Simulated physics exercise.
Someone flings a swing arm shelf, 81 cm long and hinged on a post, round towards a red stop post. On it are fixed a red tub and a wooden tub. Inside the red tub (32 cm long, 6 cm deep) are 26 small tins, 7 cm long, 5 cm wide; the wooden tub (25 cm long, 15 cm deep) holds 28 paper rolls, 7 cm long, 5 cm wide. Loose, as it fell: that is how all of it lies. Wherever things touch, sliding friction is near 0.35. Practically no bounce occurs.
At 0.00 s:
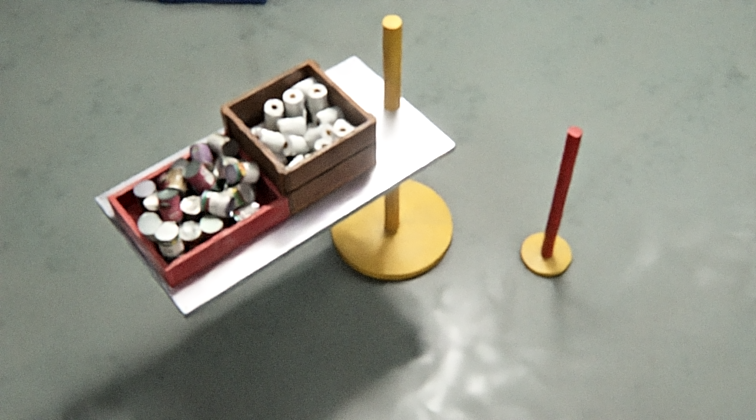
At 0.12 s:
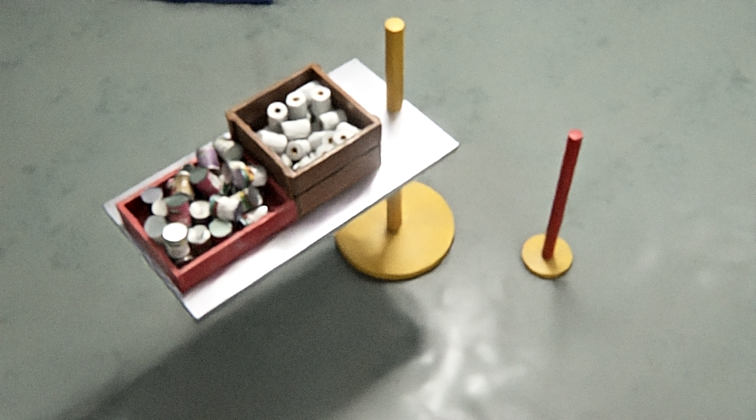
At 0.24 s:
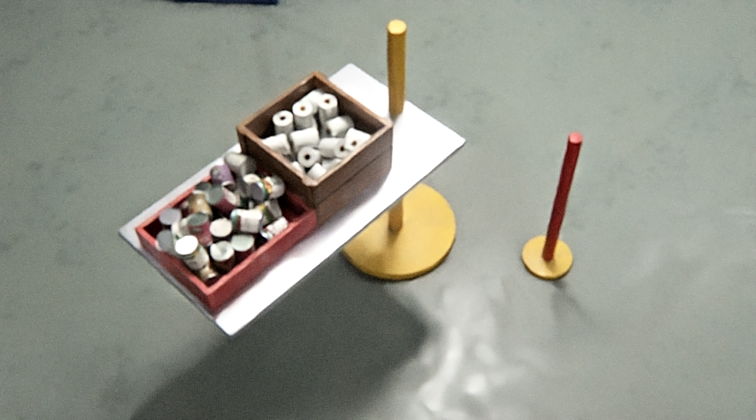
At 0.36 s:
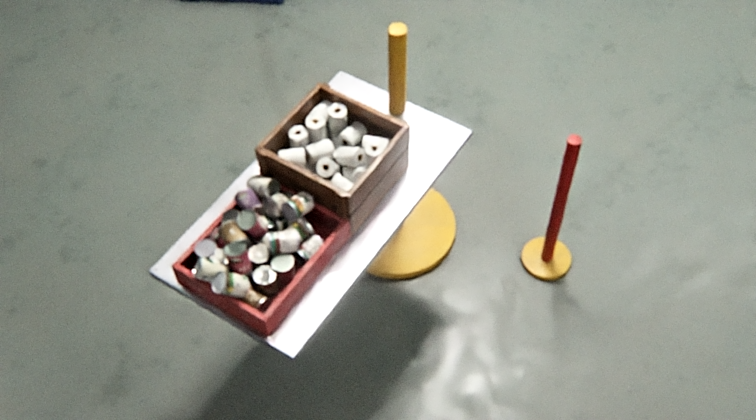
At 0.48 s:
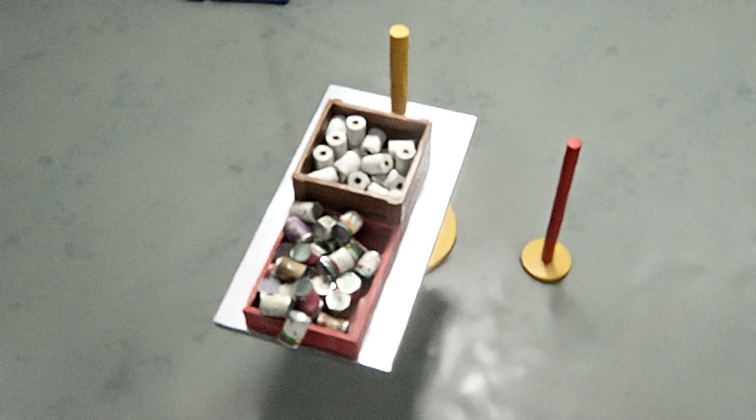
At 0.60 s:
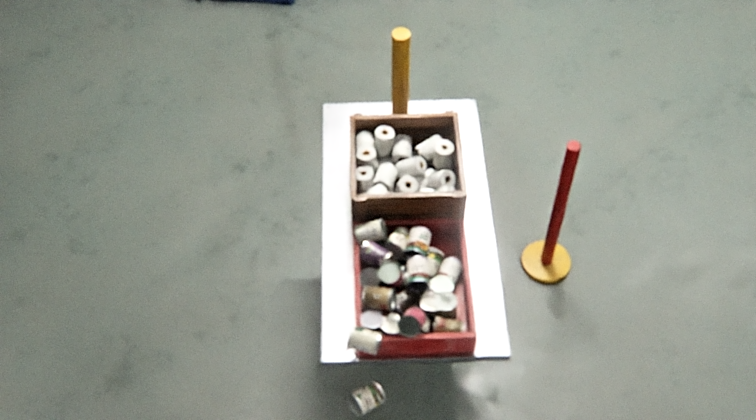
A white shelf on a yellow post, carrying a wooden box of white rolls and a red box of small tins, swung round towards the red post, and a couple of tins tumbled off the front.
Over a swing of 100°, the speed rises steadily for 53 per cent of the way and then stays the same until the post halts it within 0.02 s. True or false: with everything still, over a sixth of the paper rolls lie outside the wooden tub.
False.
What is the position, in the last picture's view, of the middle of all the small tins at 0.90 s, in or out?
Middle: About (591, 223) px.
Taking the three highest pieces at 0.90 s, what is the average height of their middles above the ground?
I'd say near 72 cm.
After 0.82 s, end of the swing.
After 0.90 s, 3 of 26 out of the red tub and 0 of 28 out of the wooden tub.
After 1.02 s, 6 of 26 out of the red tub and 0 of 28 out of the wooden tub.
After 1.24 s, 9 of 26 out of the red tub and 0 of 28 out of the wooden tub.
Outcome (at 1.68 s), 9 of 26 out of the red tub and 0 of 28 out of the wooden tub. Asked share, 0 of 28, 0 per cent.
